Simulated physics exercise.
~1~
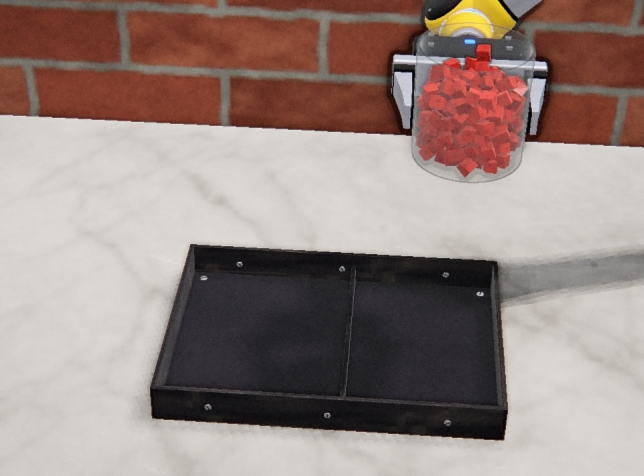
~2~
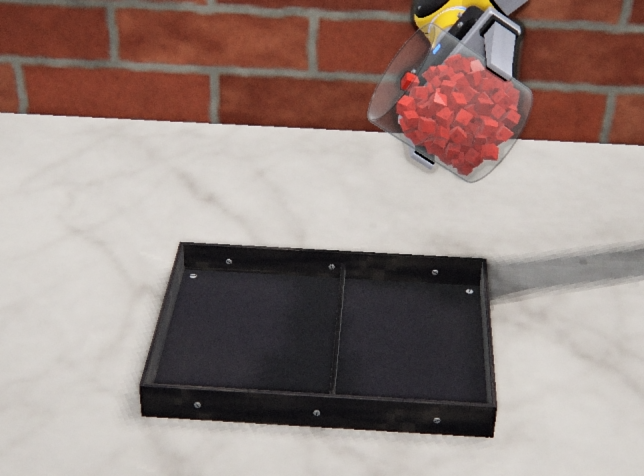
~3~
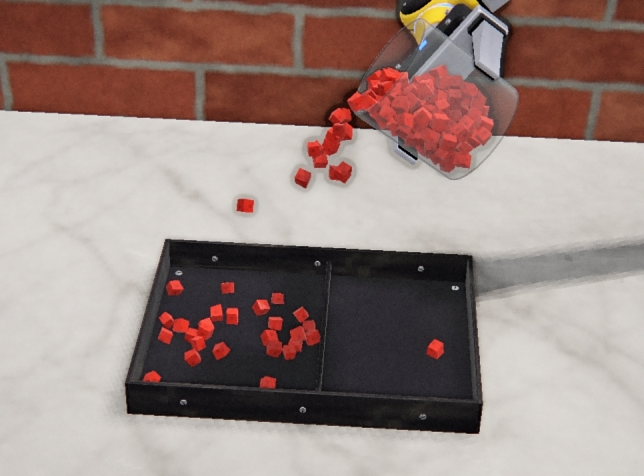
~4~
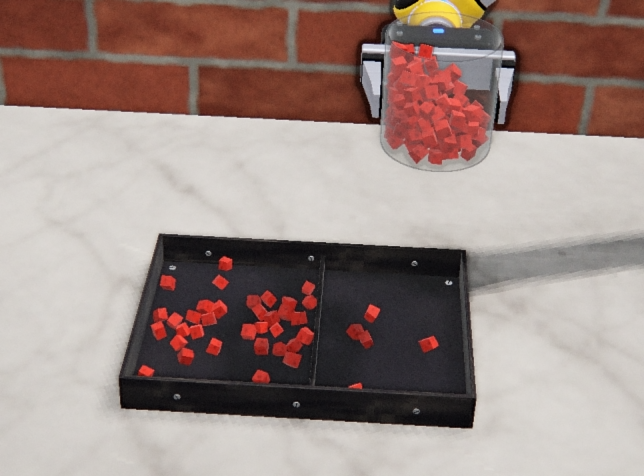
Red cubes tumble from a tilted clear beaker into a divided black tray, then it straightens, still mostly full.
